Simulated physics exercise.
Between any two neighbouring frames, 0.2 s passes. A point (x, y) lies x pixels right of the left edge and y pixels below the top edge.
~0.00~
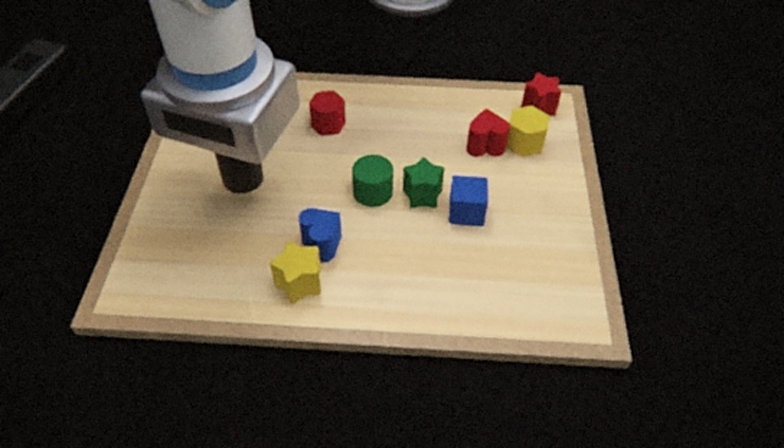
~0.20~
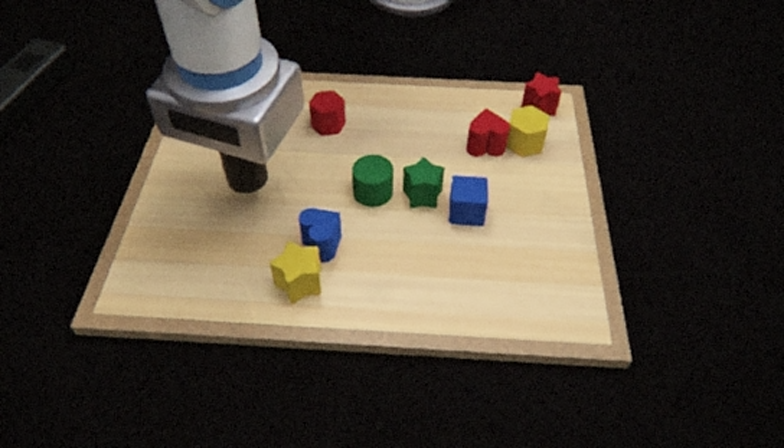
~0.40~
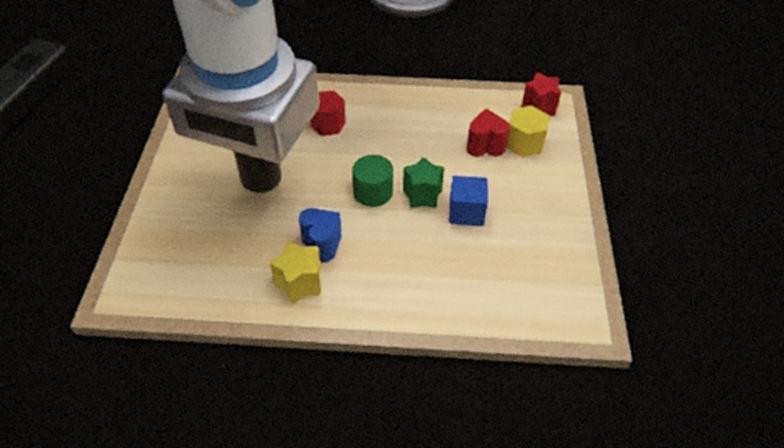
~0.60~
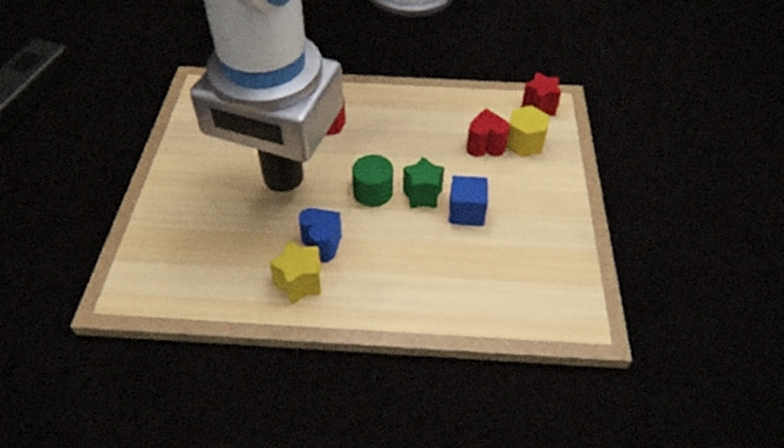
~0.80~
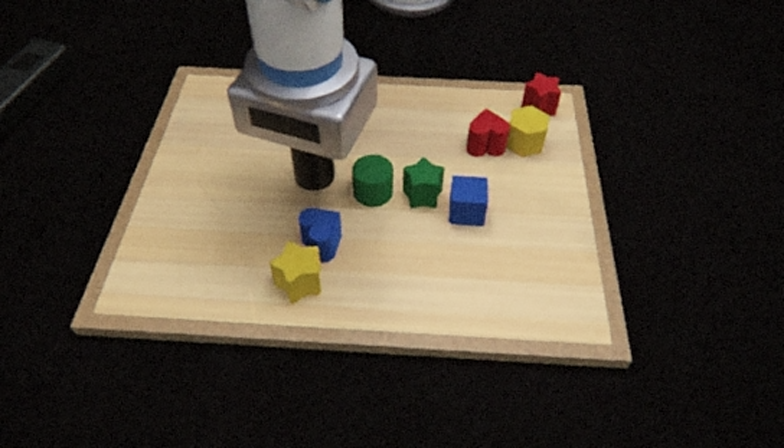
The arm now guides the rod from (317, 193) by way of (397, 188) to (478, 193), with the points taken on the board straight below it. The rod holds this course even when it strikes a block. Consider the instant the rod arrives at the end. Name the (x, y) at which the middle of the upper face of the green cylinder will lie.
So, by the moment the path ends, you'll find the top centre of the green cylinder at (516, 157).
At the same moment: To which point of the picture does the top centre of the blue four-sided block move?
My best guess is (500, 197).
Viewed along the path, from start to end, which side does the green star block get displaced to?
Left side.
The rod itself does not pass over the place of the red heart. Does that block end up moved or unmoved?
Its place stays the same.
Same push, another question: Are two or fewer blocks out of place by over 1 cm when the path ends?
My answer is no.
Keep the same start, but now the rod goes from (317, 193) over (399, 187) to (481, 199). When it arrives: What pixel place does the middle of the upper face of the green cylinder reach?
I'd expect the centre of its top face to be at (523, 166).
The first path, step by step. One third of the way, rod (370, 172); green cylinder (411, 162); green star block (447, 167), turned 30° clockwise; blue four-sided block (473, 190).
Two thirds of the way, rod (426, 170); green cylinder (465, 157); green star block (501, 158), turned 20° clockwise; blue four-sided block (492, 192), turned 65° clockwise.
At the end, rod (481, 176); blue heart in place; green cylinder (516, 157); green star block (551, 152); blue four-sided block (500, 197), turned 70° clockwise; red heart in place.
